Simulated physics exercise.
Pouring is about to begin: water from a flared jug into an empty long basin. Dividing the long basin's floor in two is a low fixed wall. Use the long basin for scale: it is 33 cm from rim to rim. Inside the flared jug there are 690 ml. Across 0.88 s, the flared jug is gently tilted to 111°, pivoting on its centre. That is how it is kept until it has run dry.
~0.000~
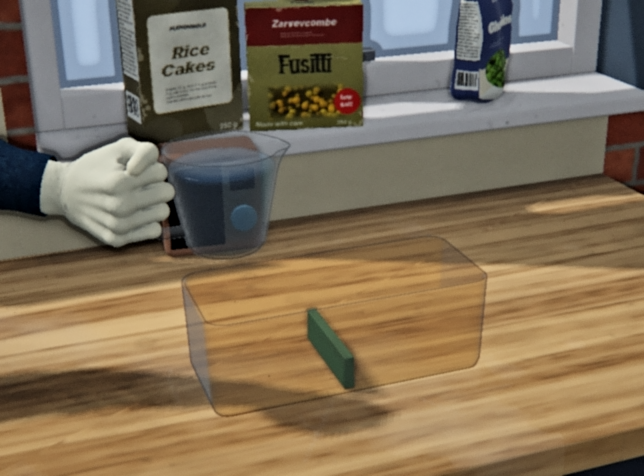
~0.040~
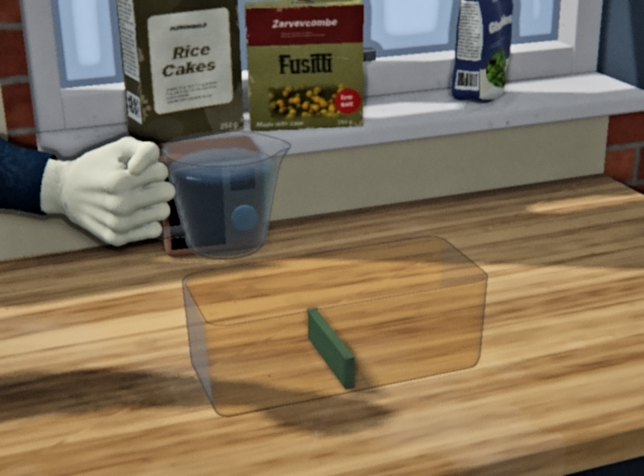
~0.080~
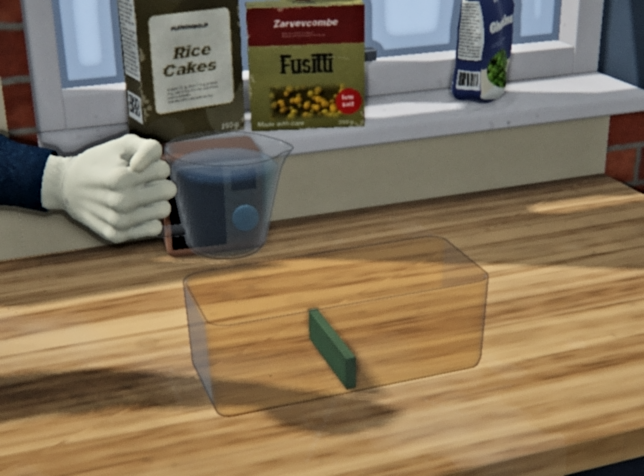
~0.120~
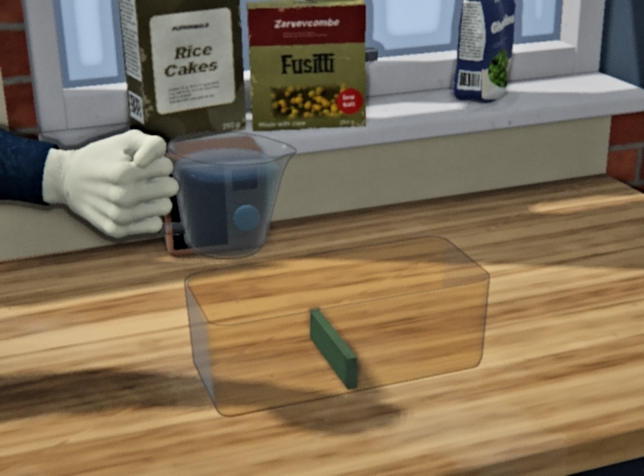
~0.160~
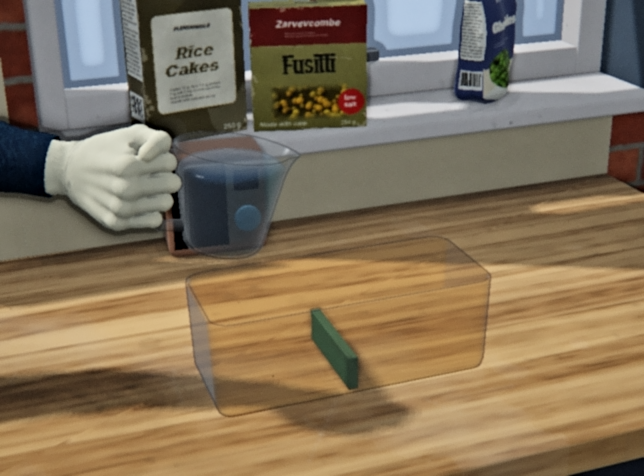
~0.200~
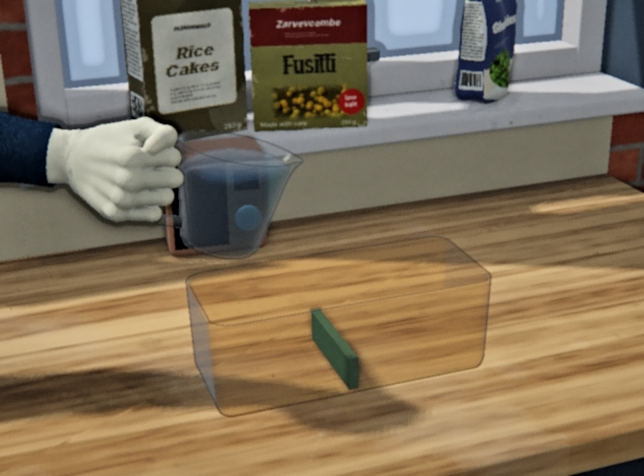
The footage shows a white-gloved hand beside a clear flared jug of bluish water, which gradually tilts to the right above a wooden counter, while a transparent long basin with a green upright piece inside stays still in front.
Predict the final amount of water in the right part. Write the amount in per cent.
The right part ends with roughly 58 per cent.
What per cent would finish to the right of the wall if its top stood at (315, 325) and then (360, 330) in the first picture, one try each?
I'd say 75 percent on the first go, 20 percent on the next.
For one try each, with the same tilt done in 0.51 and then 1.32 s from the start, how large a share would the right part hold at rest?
In order, 40 and 70 per cent.
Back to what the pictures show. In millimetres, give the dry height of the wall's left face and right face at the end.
Left 26 mm, right 22 mm.
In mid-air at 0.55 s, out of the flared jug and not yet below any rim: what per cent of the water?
Share: Roughly 24 per cent.
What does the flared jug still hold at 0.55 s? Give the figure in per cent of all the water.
Near 60 in a hundred.
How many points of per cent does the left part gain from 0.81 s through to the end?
It comes to some 12 per cent.
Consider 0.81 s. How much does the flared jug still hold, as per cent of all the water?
7 per cent or thereabouts.
After 0.55 s the tilt is 77° and 61 per cent is still to pour, 0 is left of the wall and 15 right of it.
After 0.81 s the tilt is 109° and 7 per cent is still to pour, 29 is left of the wall and 57 right of it.
After 1.09 s the tilt is 111° and 0 per cent is still to pour, 41 is left of the wall and 58 right of it.
After 1.38 s the tilt is 111° and 0 per cent is still to pour, 41 is left of the wall and 59 right of it.
In the end 41 per cent lies left of the wall, 58 right of it and 1 outside.
